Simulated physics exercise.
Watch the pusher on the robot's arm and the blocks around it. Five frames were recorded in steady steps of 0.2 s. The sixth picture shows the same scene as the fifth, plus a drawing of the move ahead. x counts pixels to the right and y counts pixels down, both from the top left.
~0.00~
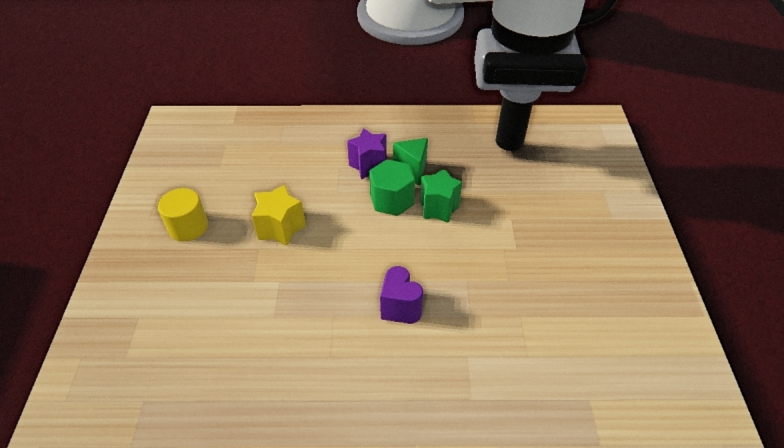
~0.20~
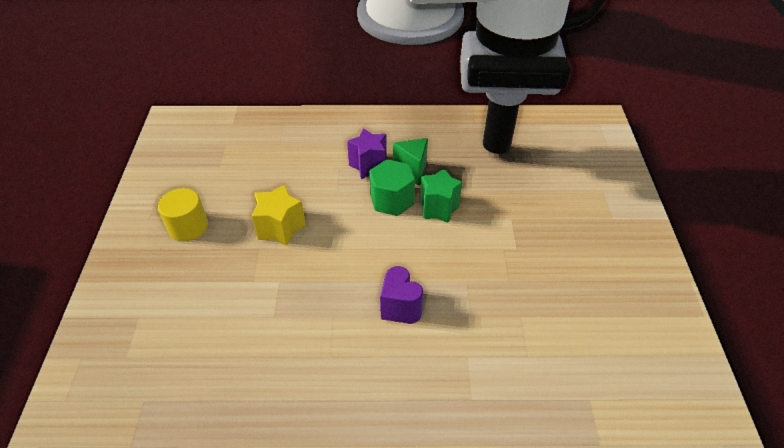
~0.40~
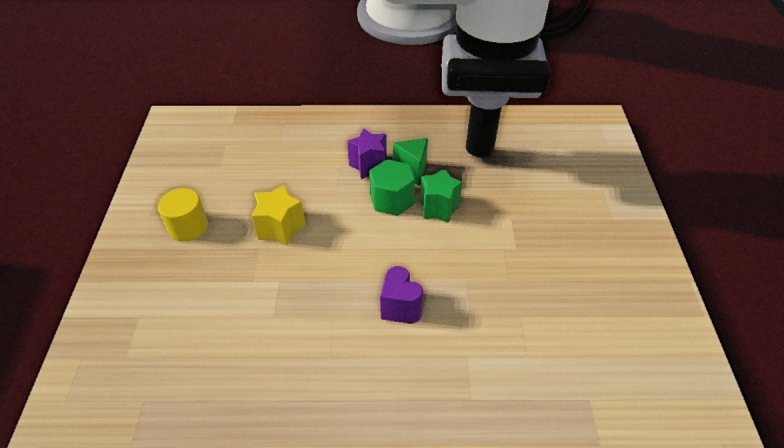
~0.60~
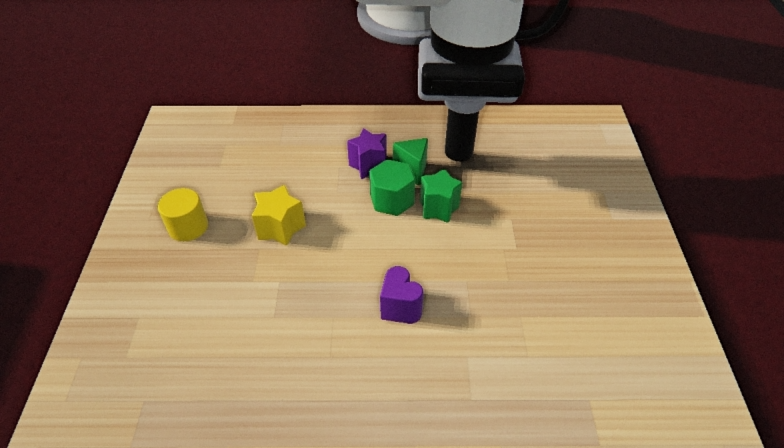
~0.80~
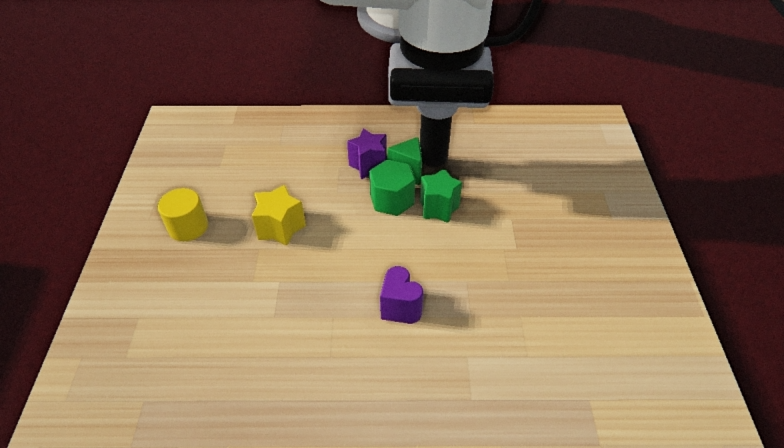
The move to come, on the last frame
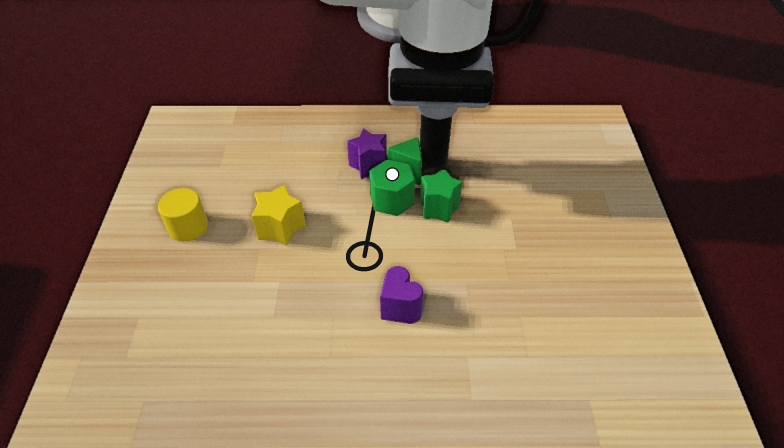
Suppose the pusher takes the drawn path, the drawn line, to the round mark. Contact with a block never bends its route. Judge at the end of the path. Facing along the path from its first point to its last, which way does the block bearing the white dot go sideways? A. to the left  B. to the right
A - to the left.
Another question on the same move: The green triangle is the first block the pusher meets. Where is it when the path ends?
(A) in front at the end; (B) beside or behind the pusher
B - beside or behind the pusher.
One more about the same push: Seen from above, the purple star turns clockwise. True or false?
That claim is true.
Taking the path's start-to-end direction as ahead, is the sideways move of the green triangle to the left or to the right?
It goes right.
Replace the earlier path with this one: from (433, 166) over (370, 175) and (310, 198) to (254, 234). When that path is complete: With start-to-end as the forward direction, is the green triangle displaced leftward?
My answer is yes.
The line goes from (433, 166) via (389, 180) and (373, 215), ending at (365, 256); the dot is on the green six-sided block.
The first path, step by step. One third of the way, pusher (388, 172); purple star (358, 141), turned 50° clockwise; green six-sided block (386, 187), turned 30° anticlockwise; green triangle (366, 167), turned 45° anticlockwise.
Two thirds of the way, pusher (372, 207); purple star (358, 141), turned 50° clockwise; green six-sided block (390, 217), turned 75° anticlockwise; green triangle (343, 192).
At the end, pusher (364, 248); yellow star unmoved; purple star (358, 141), turned 50° clockwise; green six-sided block (401, 242), turned 145° anticlockwise; green triangle (341, 193); green star unmoved.
